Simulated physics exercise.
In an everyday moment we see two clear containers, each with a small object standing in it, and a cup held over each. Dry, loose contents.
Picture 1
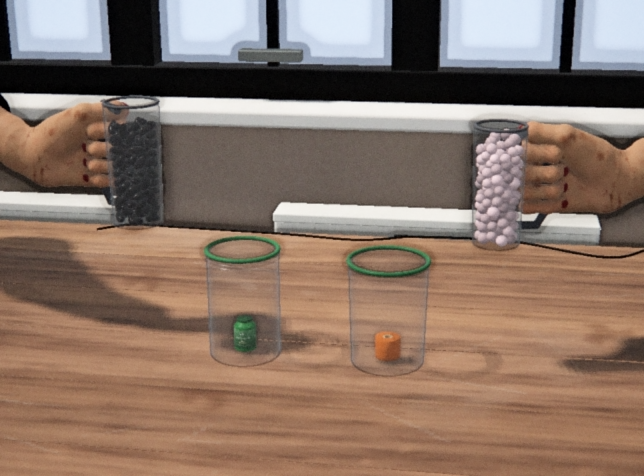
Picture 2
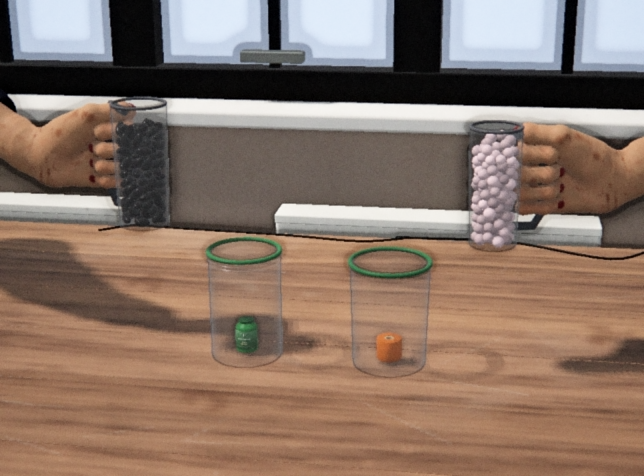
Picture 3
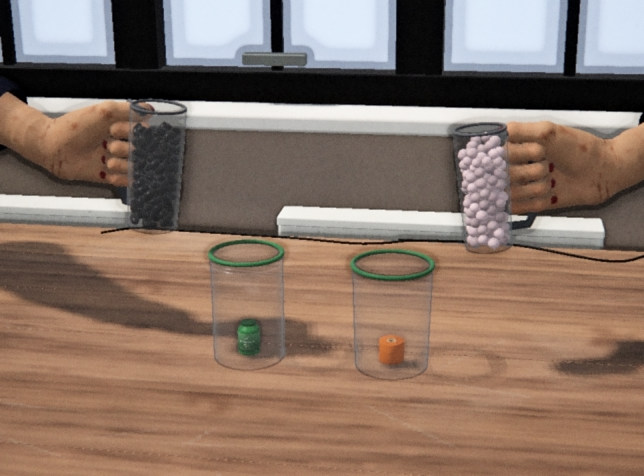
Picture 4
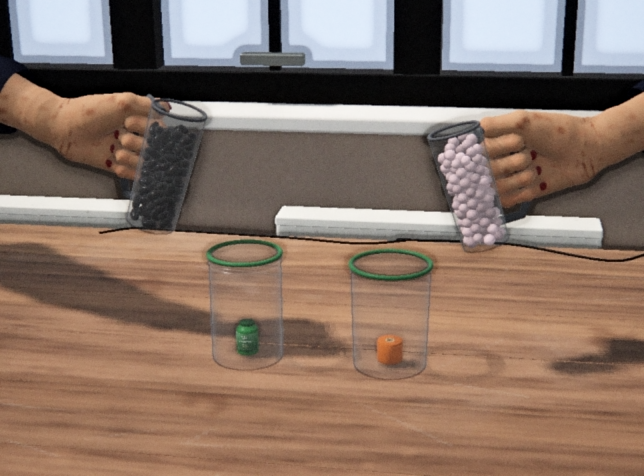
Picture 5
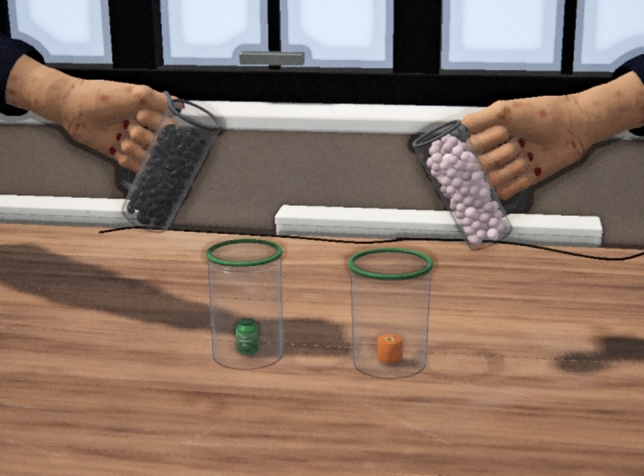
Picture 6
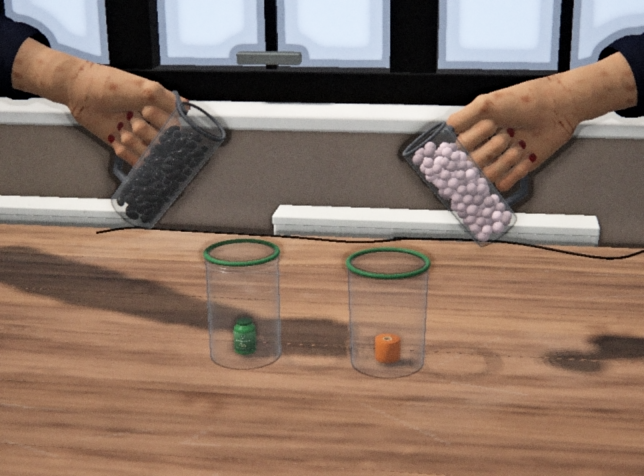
Two hands held cups nearly full of black beans and pale pink beads upright, then steadily tilted them inward toward each other, behind two clear containers holding a small green bottle and an orange roll.
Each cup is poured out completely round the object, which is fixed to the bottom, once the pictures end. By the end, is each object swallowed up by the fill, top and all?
Left object: Swallowed completely. Right object: Swallowed completely.
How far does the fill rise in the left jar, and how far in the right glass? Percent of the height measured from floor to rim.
Left 55 %, right 40 %.
Then, 0.38 s later than the last frame, left jar empty, all of its cupful still in the cup; right glass empty, all of its cupful still in the cup.
Then, 0.78 s later than the last frame, left jar nearly empty, nearly all of its cupful still in the cup; right glass nearly empty, the larger part of its cupful still in the cup.
Then, 1.26 s later than the last frame, left jar half full, none of its cupful still in the cup; right glass a third full, none of its cupful still in the cup.
When it is over, left jar half full (surface near (244, 298)), nothing beside it; right glass a third full (surface near (388, 320)), nothing beside it; the left thing is covered; the right thing is covered.
